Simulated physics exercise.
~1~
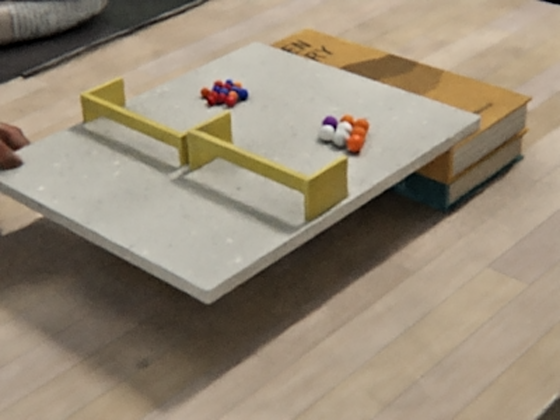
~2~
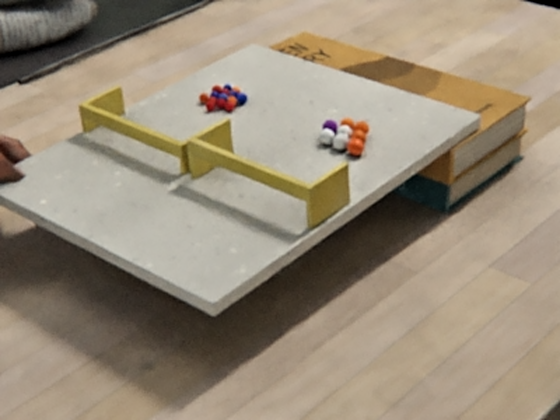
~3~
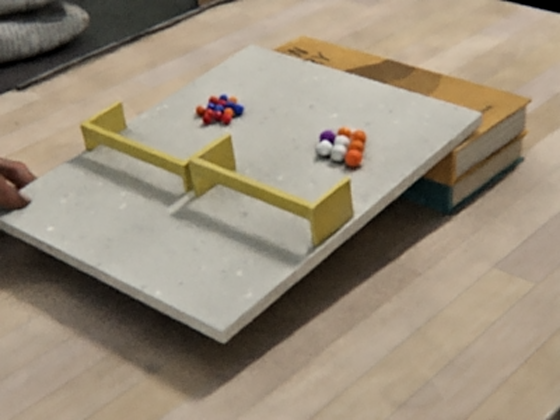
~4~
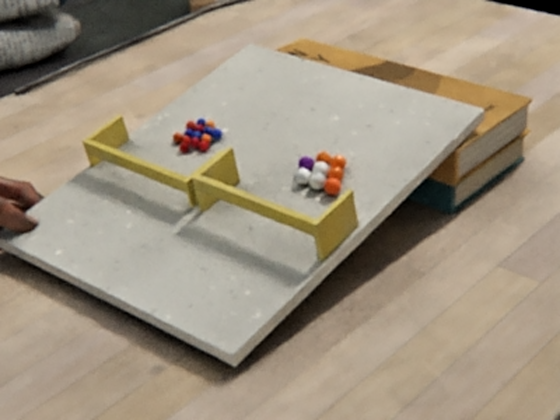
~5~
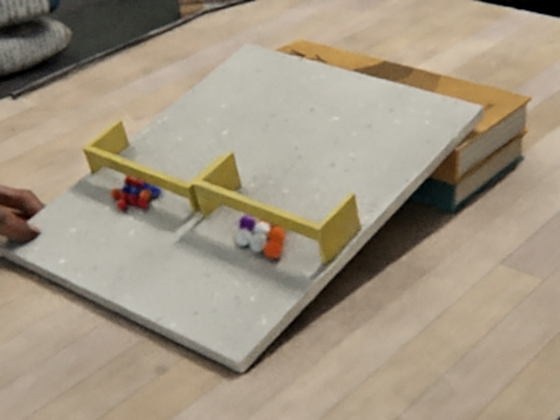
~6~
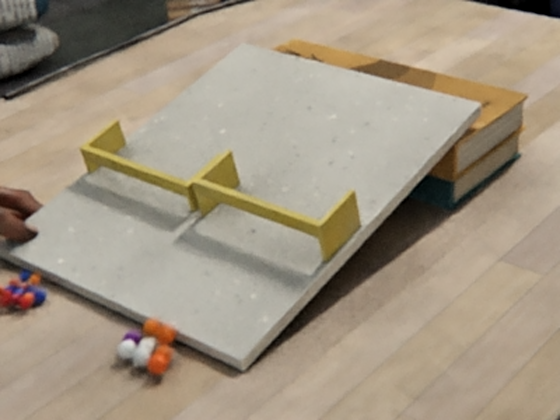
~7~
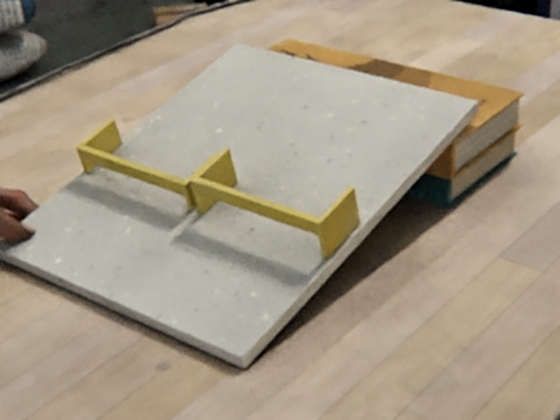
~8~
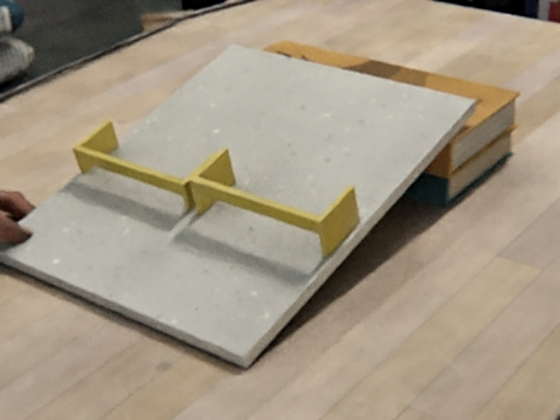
On a wooden surface, a hand lowers one end of a pale board propped on books, and two clusters of colourful balls slide down beneath yellow bars and off the lower edge, leaving the tilted board empty with the hand still beside it.
